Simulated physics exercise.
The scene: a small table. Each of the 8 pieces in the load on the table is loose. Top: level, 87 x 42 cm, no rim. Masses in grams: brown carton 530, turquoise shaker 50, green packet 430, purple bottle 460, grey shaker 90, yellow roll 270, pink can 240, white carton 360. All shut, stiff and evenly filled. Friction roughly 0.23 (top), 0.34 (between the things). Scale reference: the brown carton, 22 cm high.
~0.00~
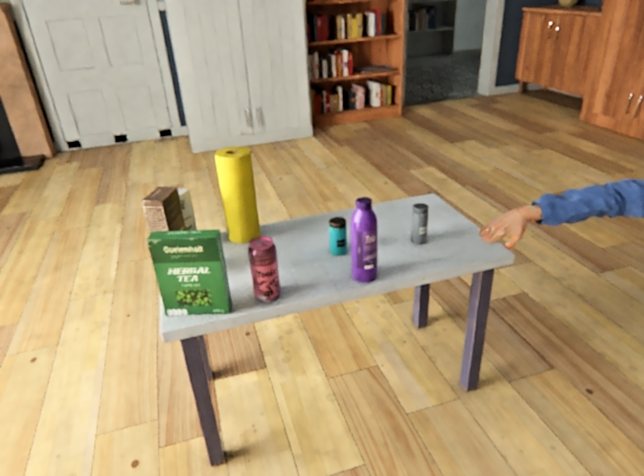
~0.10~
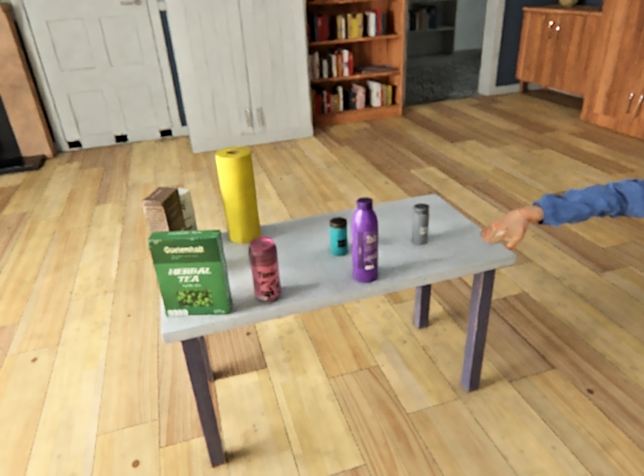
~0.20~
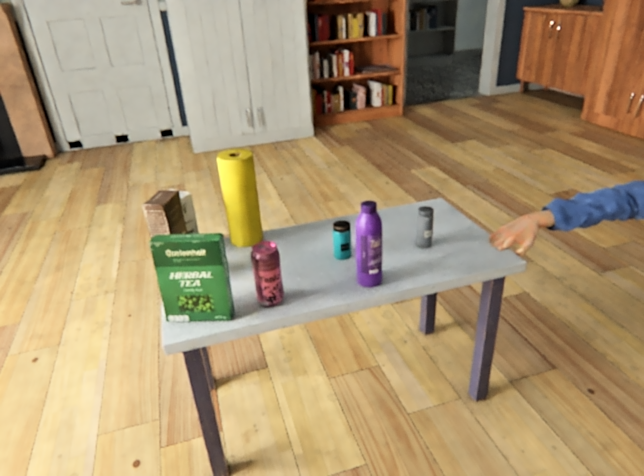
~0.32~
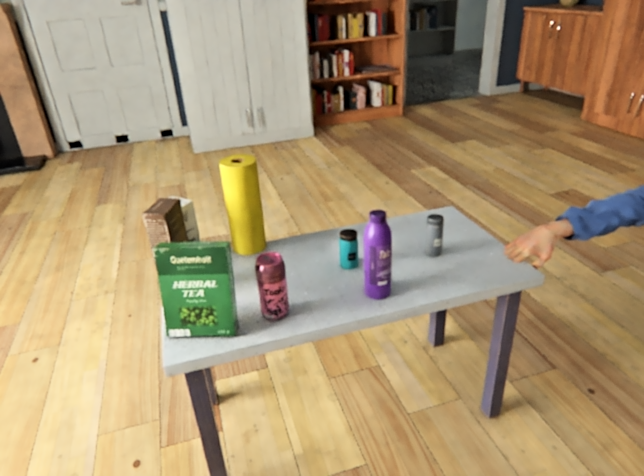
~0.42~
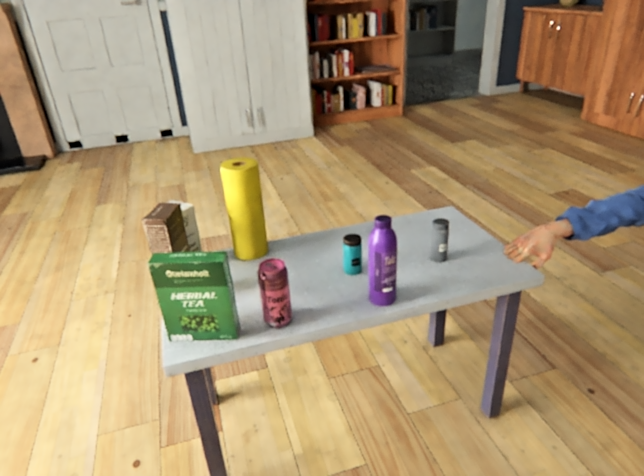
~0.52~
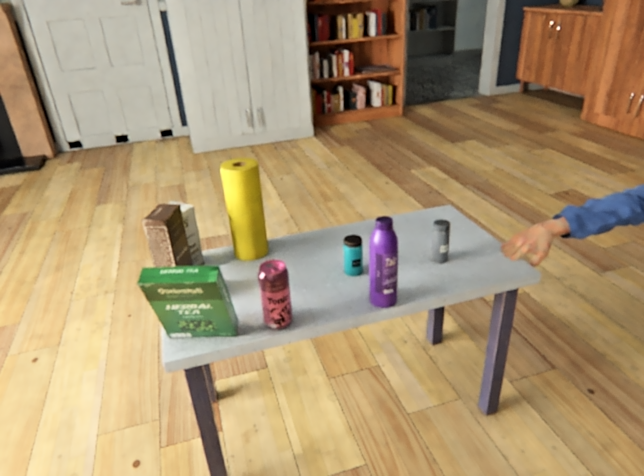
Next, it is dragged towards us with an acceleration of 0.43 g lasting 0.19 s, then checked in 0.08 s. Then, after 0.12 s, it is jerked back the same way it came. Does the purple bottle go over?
Yes, it will go over.
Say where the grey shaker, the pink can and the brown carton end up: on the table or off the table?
Well, the grey shaker does not come off, the pink can does come off, and the brown carton does not come off.
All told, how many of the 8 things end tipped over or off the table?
Tally: 3.
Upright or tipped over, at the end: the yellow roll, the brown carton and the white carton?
Here's how it ends: The yellow roll never goes down, the brown carton never goes down, and the white carton never goes down.
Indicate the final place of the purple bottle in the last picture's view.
It comes to a stop close to (391, 459).
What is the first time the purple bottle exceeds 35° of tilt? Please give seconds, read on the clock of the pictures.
Time: Approximately 0.9 s.
Around 0.72 s, green packet, purple bottle and pink can now off the table; white carton shifted 6 cm; turquoise shaker shifted 5 cm.
Around 1.12 s, white carton shifted 4 cm; turquoise shaker shifted 3 cm; grey shaker shifted 3 cm.
Finally (1.7 s), off the table and tipped over, green packet, purple bottle and pink can; the other 5 still in place (within 5 cm). In the last view, purple bottle near (391, 459).
